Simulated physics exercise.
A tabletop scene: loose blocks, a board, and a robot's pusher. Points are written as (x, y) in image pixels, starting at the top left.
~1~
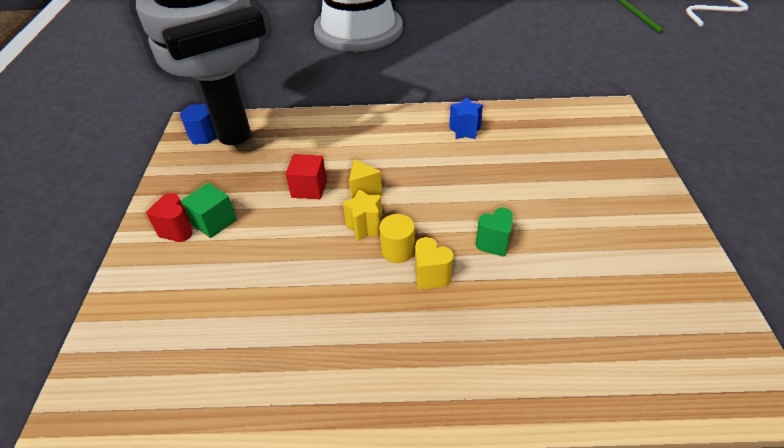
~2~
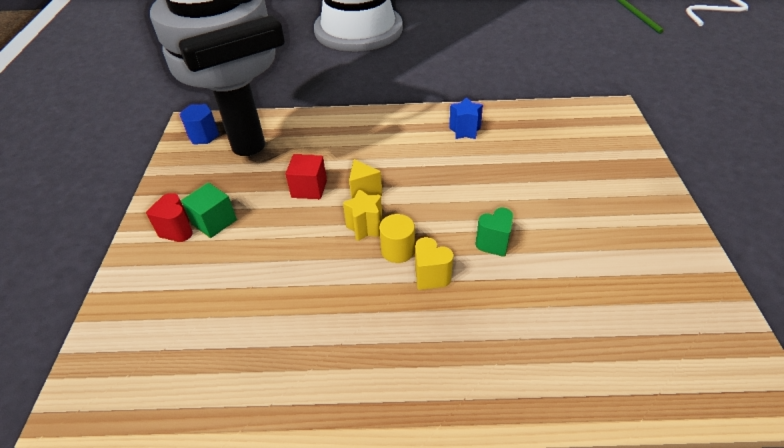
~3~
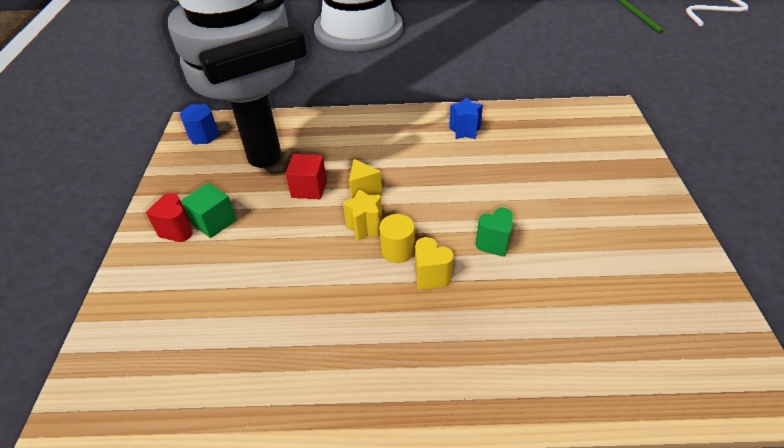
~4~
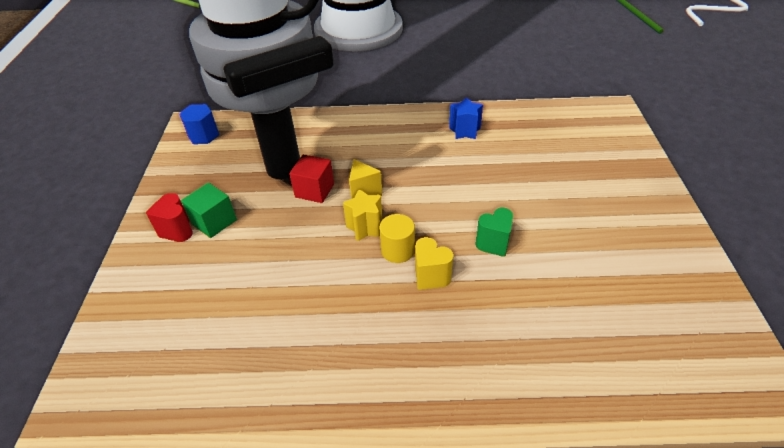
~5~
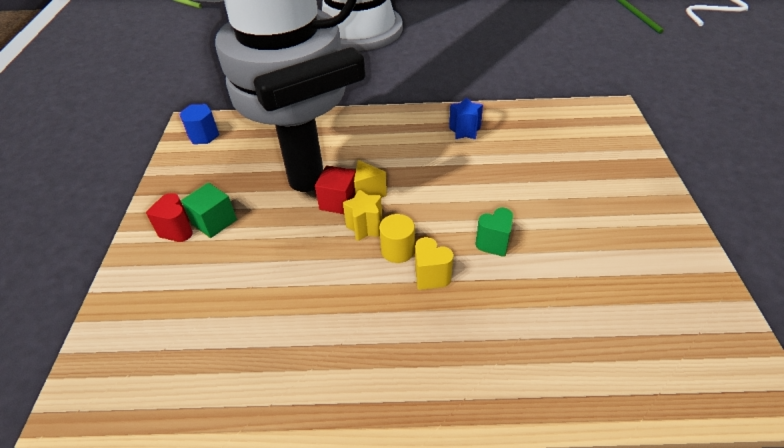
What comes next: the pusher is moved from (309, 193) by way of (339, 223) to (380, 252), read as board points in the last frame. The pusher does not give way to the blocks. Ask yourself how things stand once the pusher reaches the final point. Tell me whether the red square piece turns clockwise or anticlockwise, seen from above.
It twists against the clock when seen from above.
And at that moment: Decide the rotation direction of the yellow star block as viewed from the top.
Answer: With the clock.
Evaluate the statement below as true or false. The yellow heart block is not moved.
That claim is false.
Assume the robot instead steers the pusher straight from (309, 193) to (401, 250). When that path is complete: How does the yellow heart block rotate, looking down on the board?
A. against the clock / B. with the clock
The answer is A.
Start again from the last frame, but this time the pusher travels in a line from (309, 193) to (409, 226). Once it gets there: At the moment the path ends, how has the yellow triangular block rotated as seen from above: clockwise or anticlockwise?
Anticlockwise, looking down.
On the path given first. One third of the way, pusher at (326, 201); red square piece at (361, 186), turned 30° anticlockwise; yellow star block at (375, 207), turned 35° clockwise; yellow triangular block at (384, 171), turned 20° anticlockwise.
Two thirds of the way, pusher at (350, 221); red square piece at (373, 185), turned 45° anticlockwise; yellow star block at (383, 212), turned 40° clockwise; yellow triangular block at (393, 170), turned 30° anticlockwise; yellow round block at (405, 230).
At the end, pusher at (379, 240); red square piece at (373, 185), turned 45° anticlockwise; yellow star block at (414, 225), turned 25° clockwise; yellow triangular block at (393, 170), turned 30° anticlockwise; yellow round block at (443, 238); yellow heart block at (456, 262), turned 65° clockwise.
